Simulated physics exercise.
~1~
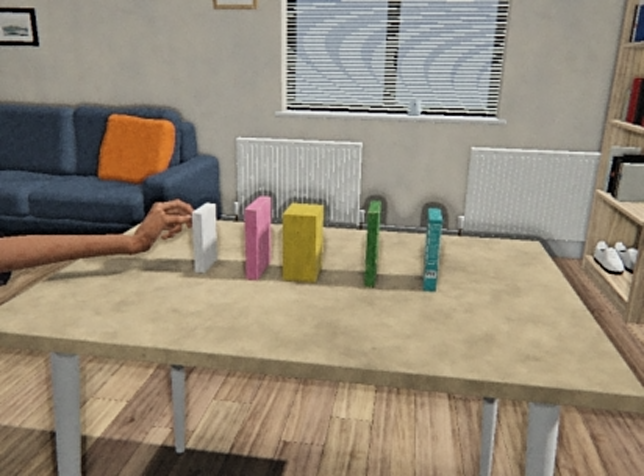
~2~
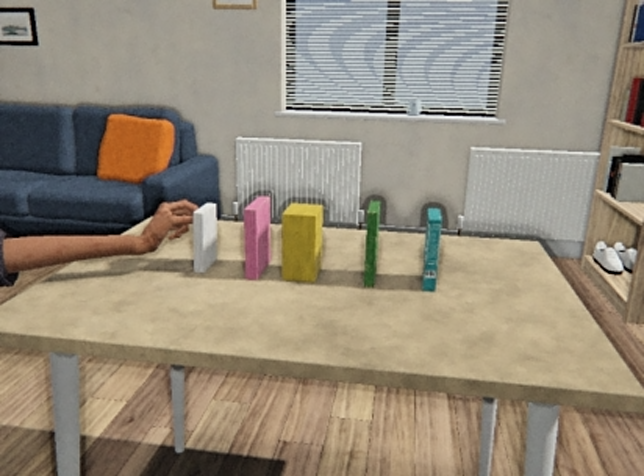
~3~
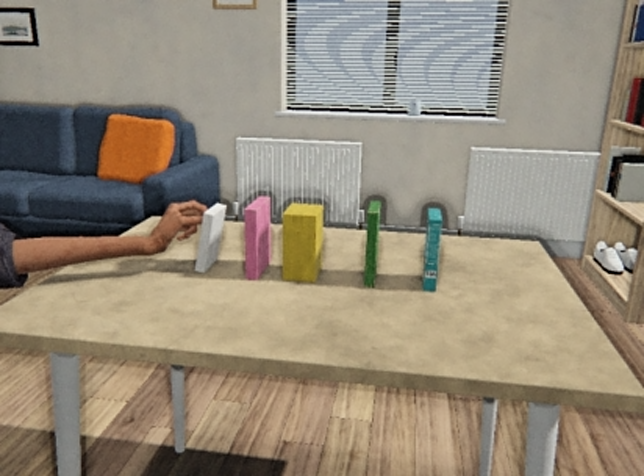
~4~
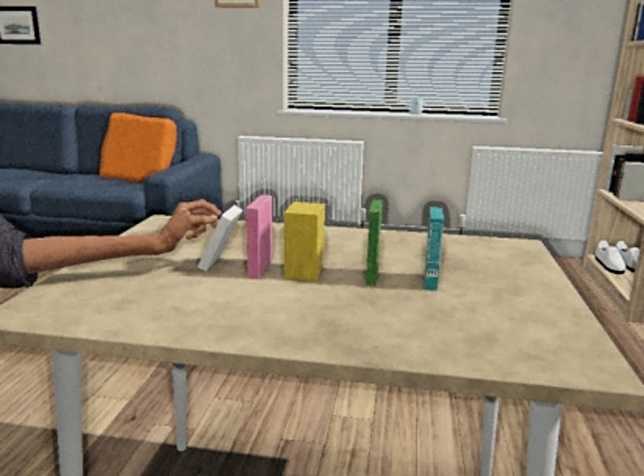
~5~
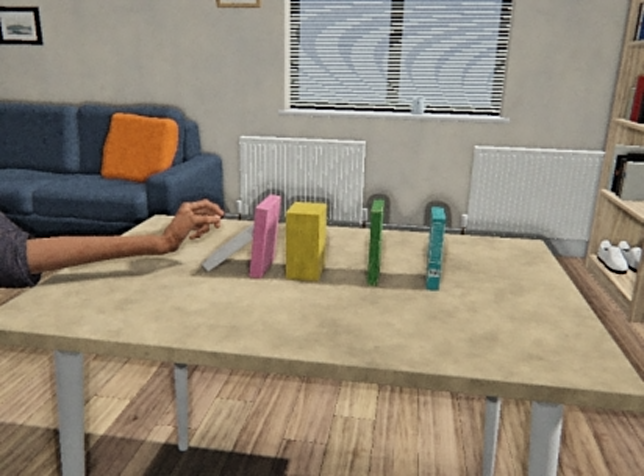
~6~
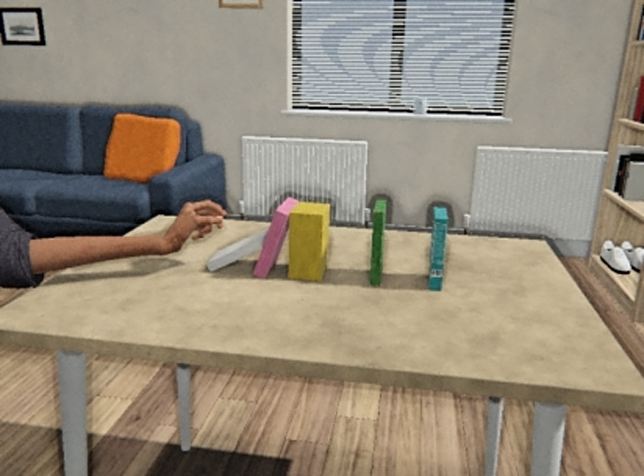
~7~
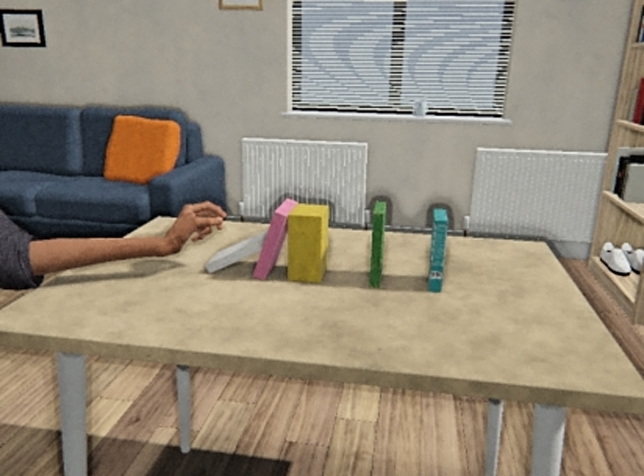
The clip shows a hand tipping a white board rightward into an upright pink board on a table, which then leans against a yellow block. The white board ends slanted low against the pink one, while the yellow block, green block and turquoise packet stay standing.
